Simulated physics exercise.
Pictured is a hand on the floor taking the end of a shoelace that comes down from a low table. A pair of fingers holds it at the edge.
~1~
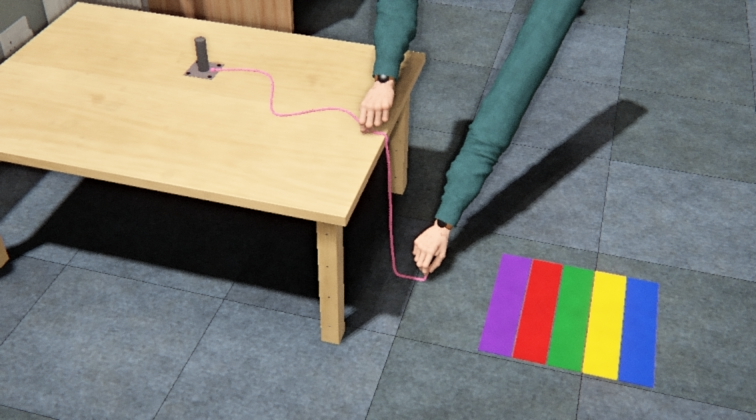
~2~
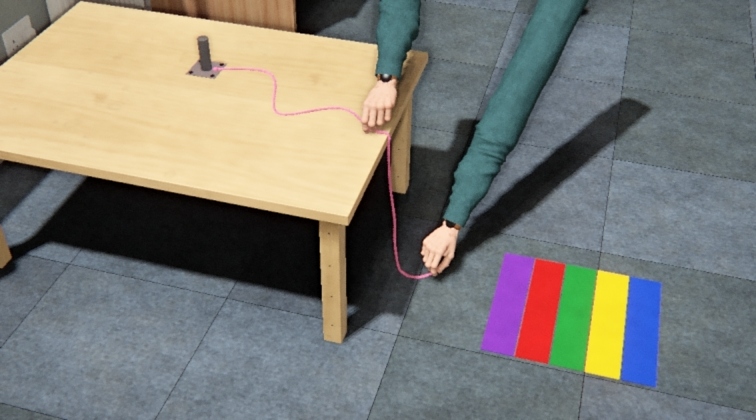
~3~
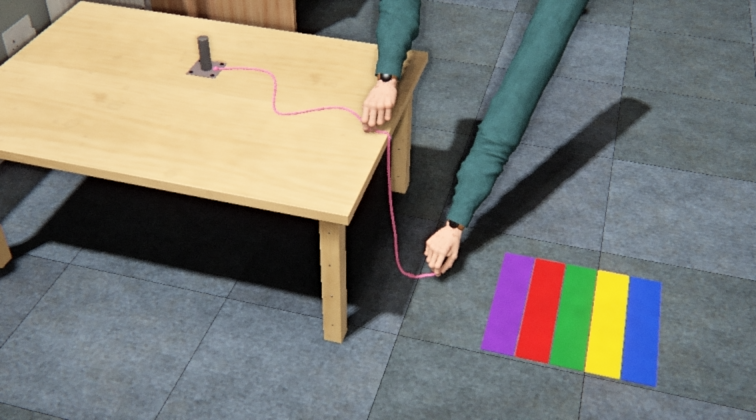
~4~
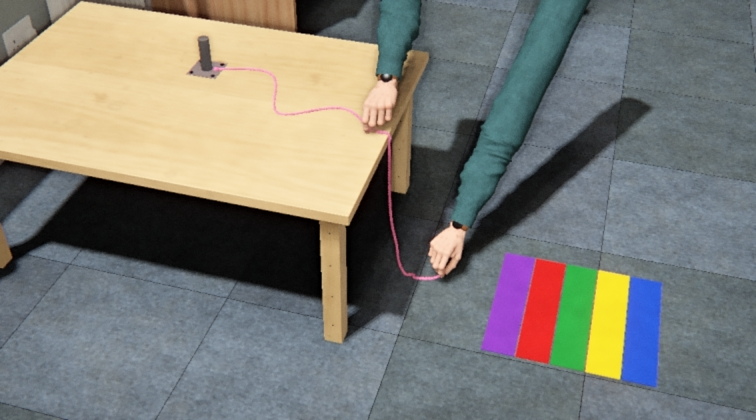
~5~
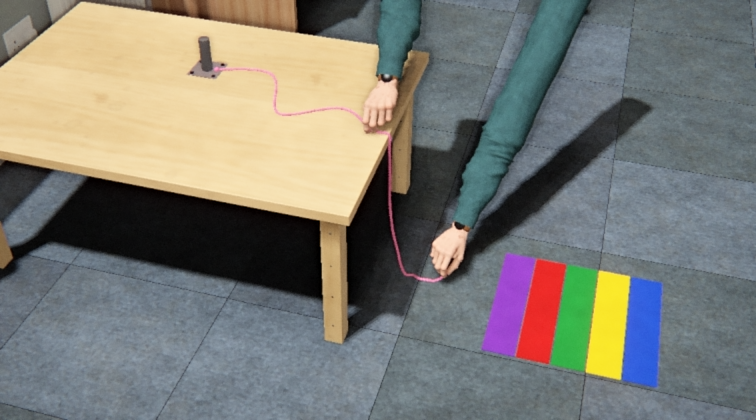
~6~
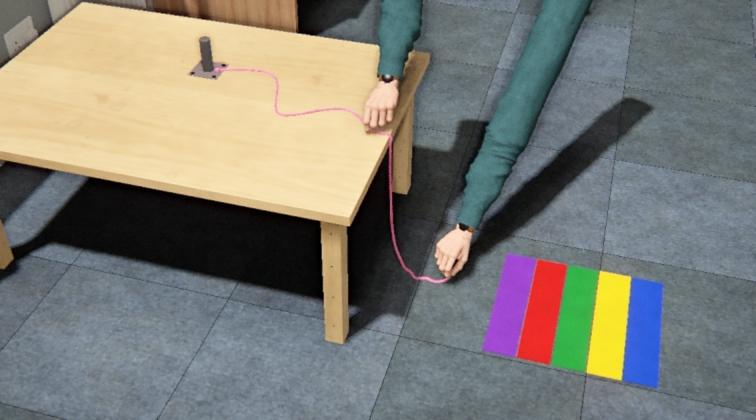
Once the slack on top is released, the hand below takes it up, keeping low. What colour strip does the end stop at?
Yellow.
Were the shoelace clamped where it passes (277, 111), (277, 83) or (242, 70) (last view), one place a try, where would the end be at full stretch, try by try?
Respectively (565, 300), (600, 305) and (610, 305).
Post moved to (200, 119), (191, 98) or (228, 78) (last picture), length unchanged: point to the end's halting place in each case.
About (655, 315), then (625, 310), then (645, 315).
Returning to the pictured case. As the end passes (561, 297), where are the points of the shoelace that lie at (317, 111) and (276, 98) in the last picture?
Positions: (361, 118) for the first, (301, 100) for the second.
Soon after, end near (561, 297); over red.
After that, end near (594, 304); over green.
At the stop, end near (614, 308); over yellow. It gets as far as the yellow strip.
